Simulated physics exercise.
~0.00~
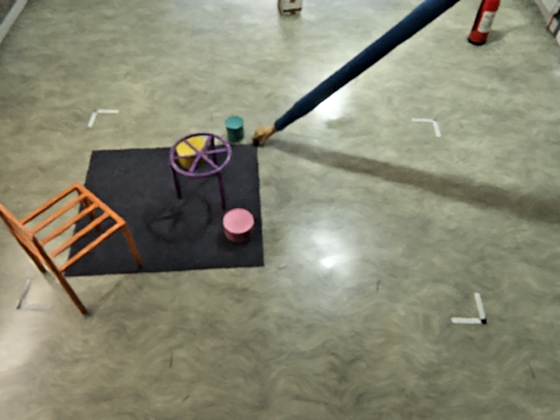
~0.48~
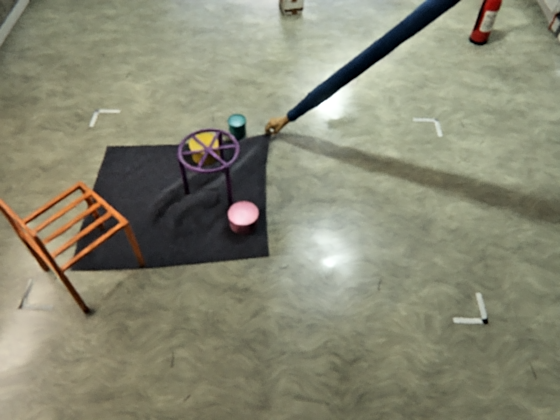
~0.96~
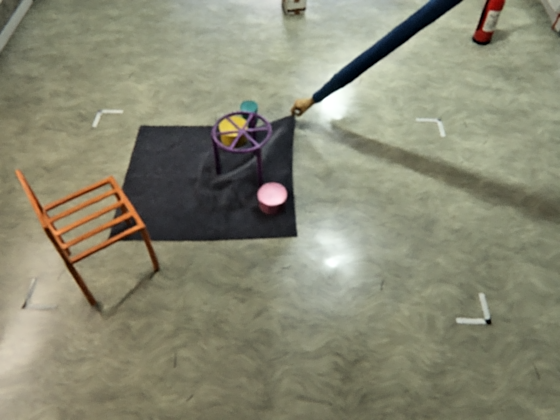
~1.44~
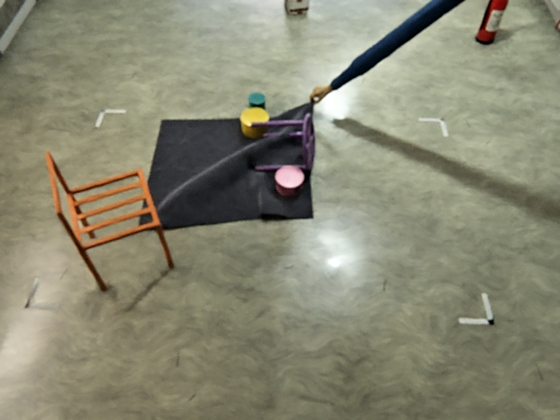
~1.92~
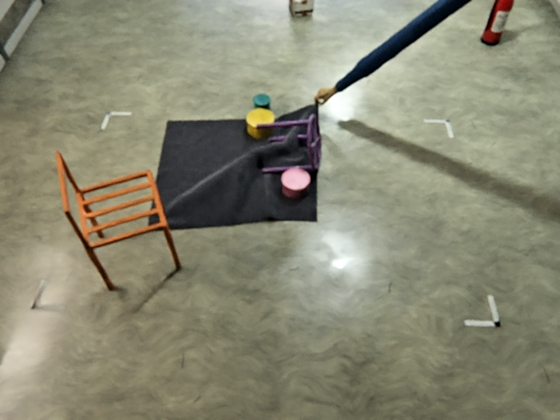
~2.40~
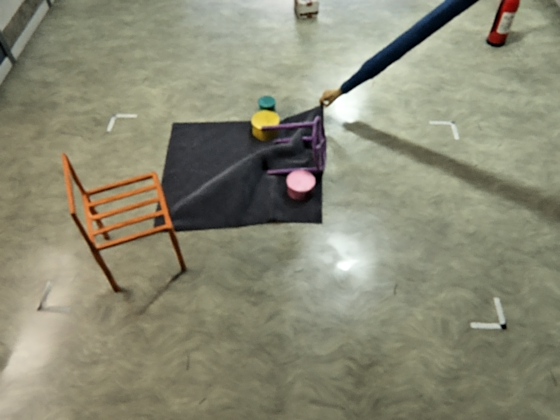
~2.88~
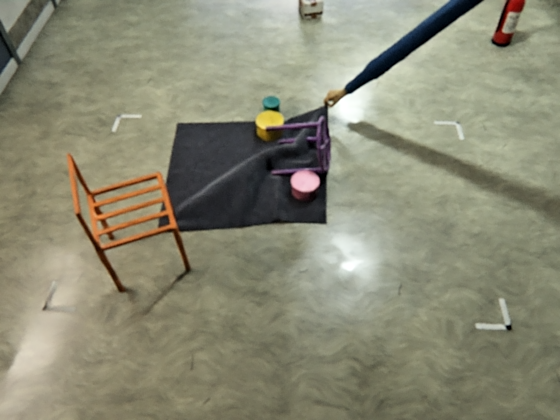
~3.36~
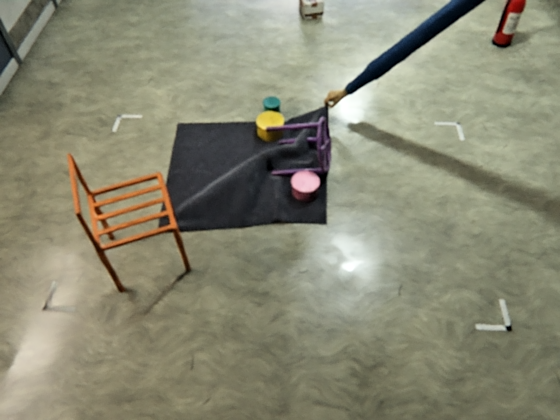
The clip opens on a hallway floor with tape corners, where a dark sheet lies beneath a purple stool, a yellow bucket and a pink bin, with a teal bin at its far edge and an orange chair at its left. A blue-sleeved arm reaches in from the upper right and pulls the sheet's far right corner. The sheet slides right and away, carrying the objects along while the chair shifts and turns a little. Then the stool tips onto its side toward the right. The pulling stops, and the view pans slightly left. At the end, the stool lies on the creased sheet between the upright yellow bucket and pink bin, the chair still standing, and the hand remains at the corner.
